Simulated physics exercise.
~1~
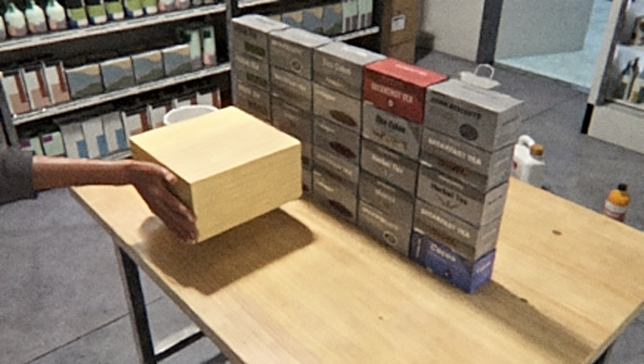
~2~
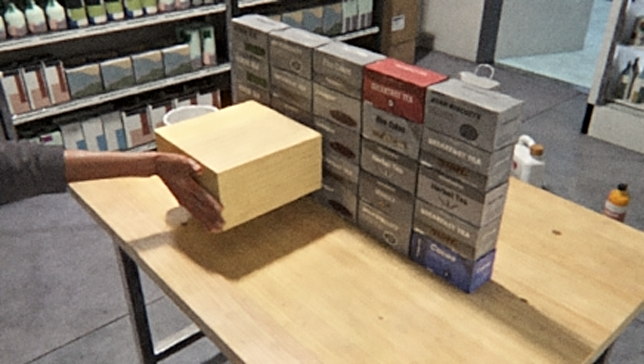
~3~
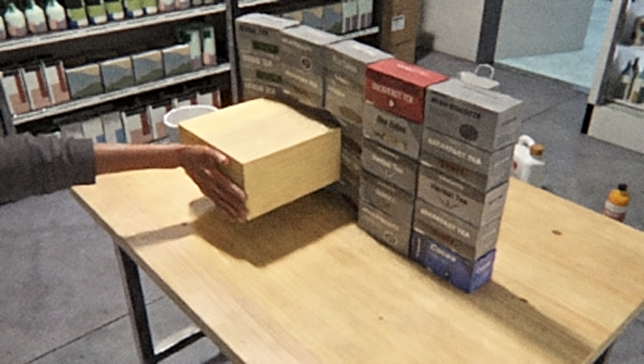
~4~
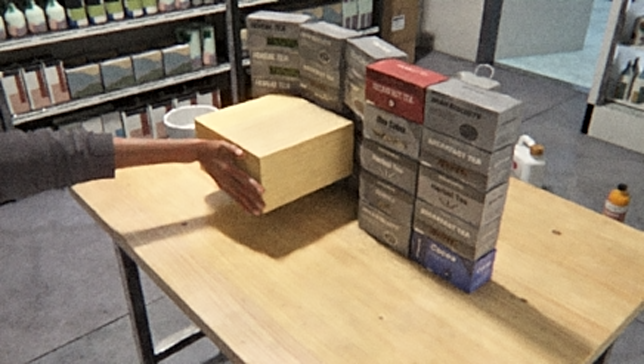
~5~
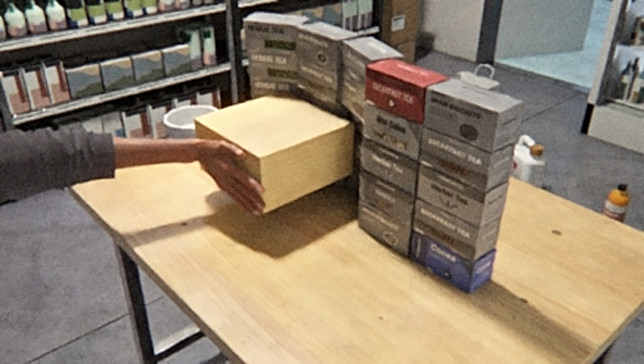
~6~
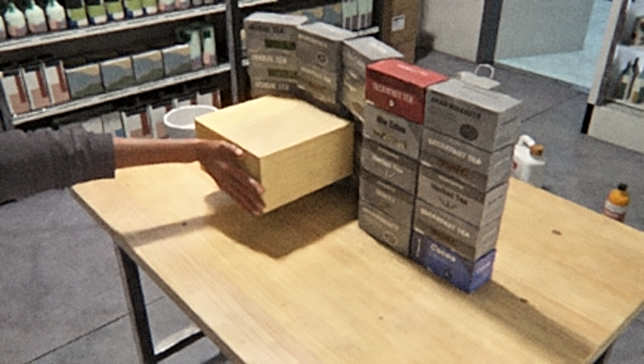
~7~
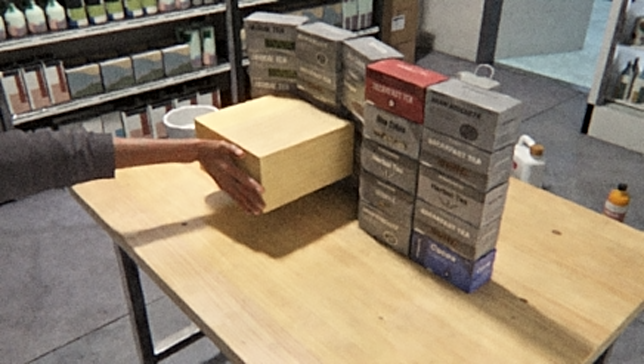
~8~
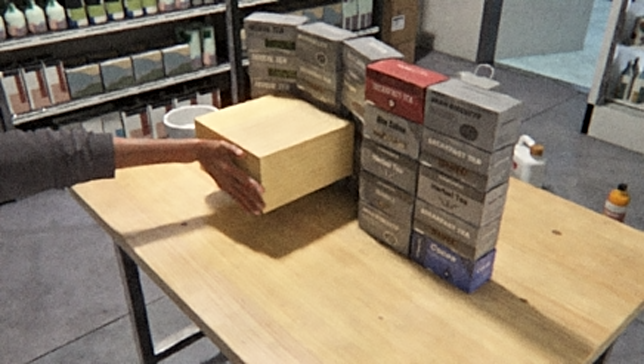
A hand in a dark sleeve reaches in from the left, holding a pale yellow wooden block above a light wooden table in a shop-like room, seen from a raised, still viewpoint. Across the table stands a wall of stacked grey tea packets, with a red one on top near the right and a blue one at the bottom right corner. The hand pushes the block rightward into the wall. The far columns shift and turn out of line, opening the row into a bend. Then the block stops and stays there, with the packets still stacked and the red and blue ones in place.
